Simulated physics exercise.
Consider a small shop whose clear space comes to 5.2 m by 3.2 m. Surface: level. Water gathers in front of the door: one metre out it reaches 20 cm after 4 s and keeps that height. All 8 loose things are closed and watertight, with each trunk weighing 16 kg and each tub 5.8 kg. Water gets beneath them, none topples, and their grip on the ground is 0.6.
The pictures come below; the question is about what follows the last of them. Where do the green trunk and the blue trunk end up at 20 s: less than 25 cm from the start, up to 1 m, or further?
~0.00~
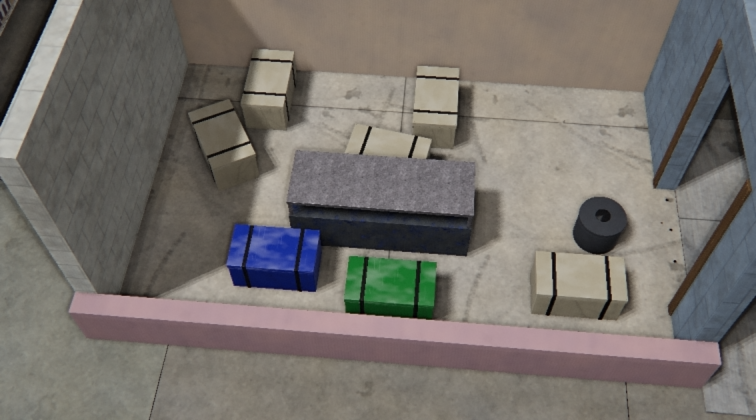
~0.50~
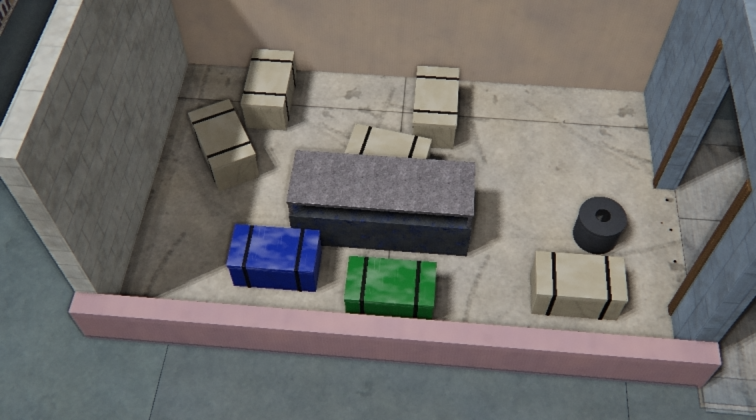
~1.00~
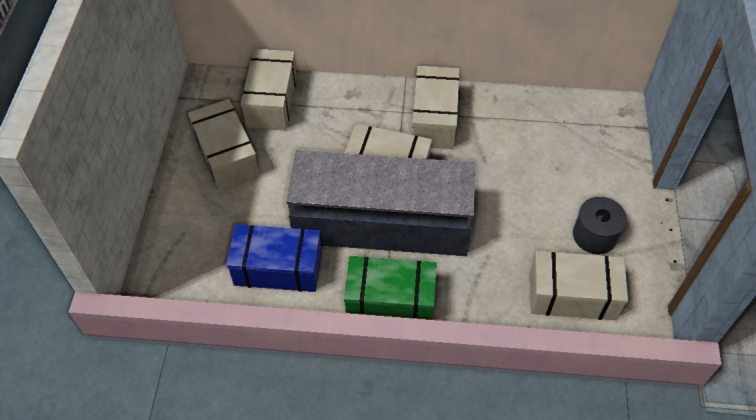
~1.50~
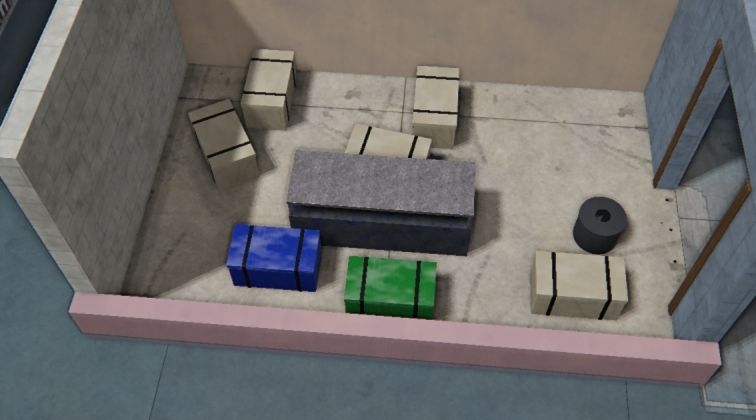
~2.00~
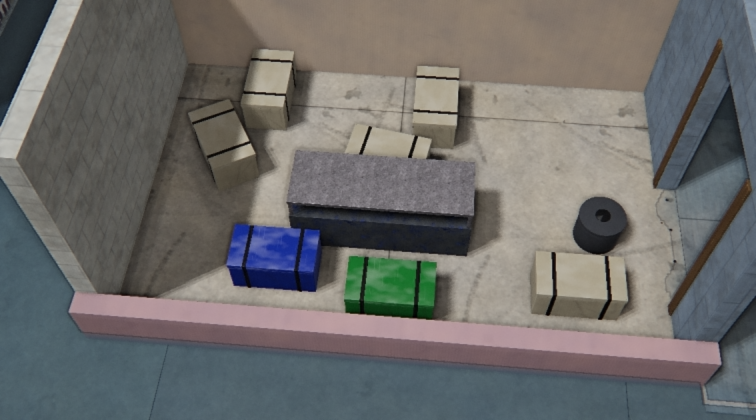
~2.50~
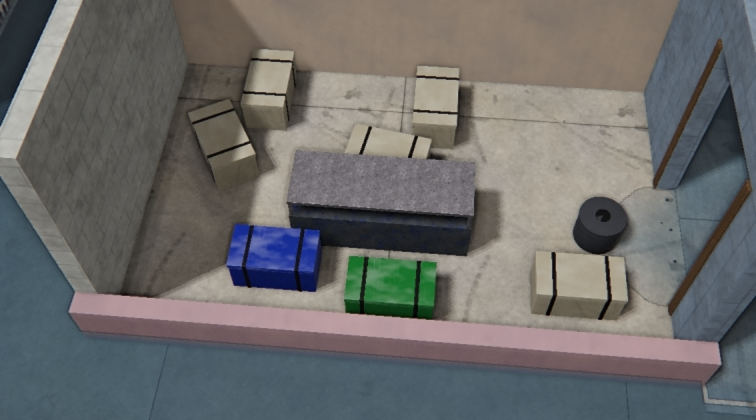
Green trunk: Further; blue trunk: Further.
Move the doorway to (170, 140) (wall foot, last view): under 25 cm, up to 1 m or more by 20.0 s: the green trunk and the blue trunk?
Green trunk: Long trip; blue trunk: Long trip.
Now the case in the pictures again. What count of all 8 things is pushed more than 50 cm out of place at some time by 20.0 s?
Answer: 8.
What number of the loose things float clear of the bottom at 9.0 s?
At that instant the tally stands at 7.
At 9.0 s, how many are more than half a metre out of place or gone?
I count 6.
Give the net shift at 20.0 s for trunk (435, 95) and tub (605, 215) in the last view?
In that order: 250 cm, 150 cm.
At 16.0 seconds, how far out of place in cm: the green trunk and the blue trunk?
I'd guess about 200 cm and 140 cm by that point.
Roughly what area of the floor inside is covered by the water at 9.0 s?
At that time the wet patch spans about 15 m2.
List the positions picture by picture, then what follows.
The green trunk at (391, 280) rests on the ground; the blue trunk at (274, 248), on the bottom; 0.0 m2 under water; 0 of 8 have shifted, in the first frame.
The green trunk at (391, 280), on the bottom; the blue trunk at (274, 248) rests on the ground; water covers 0.0 m2; 0 of 8 have shifted, in the second frame.
The green trunk at (391, 280), on the bottom; the blue trunk at (274, 248) rests on the ground; 0.0 m2 under water; 0 of 8 have shifted, in the third frame.
The green trunk at (391, 280) rests on the ground; the blue trunk at (274, 248), on the bottom; 0.0 m2 under water; 0 of 8 have shifted, in the fourth frame.
The green trunk at (391, 280), on the bottom; the blue trunk at (274, 248) rests on the ground; water covers 0.0 m2; 0 of 8 have shifted, in the fifth frame.
The green trunk at (391, 280) rests on the ground; the blue trunk at (274, 248), on the bottom; 0.5 m2 under water; 0 of 8 have shifted, in the sixth frame.
After 4.0 s the green trunk is near (391, 280), 0.0 m from its start, aground; the blue trunk is near (274, 248), 0.0 m from its start, aground; 0 afloat.
After 9.0 s the green trunk is near (248, 252), 1.3 m from its start, afloat; the blue trunk is near (181, 214), 1.0 m from its start, afloat; 7 afloat.
After 16.0 s the green trunk is near (204, 177), 2.1 m from its start, afloat; the blue trunk is near (230, 129), 1.4 m from its start, afloat; 8 afloat.
After 20.0 s the green trunk is near (249, 137), 2.1 m from its start, afloat; the blue trunk is near (336, 130), 1.4 m from its start, afloat; 8 afloat.
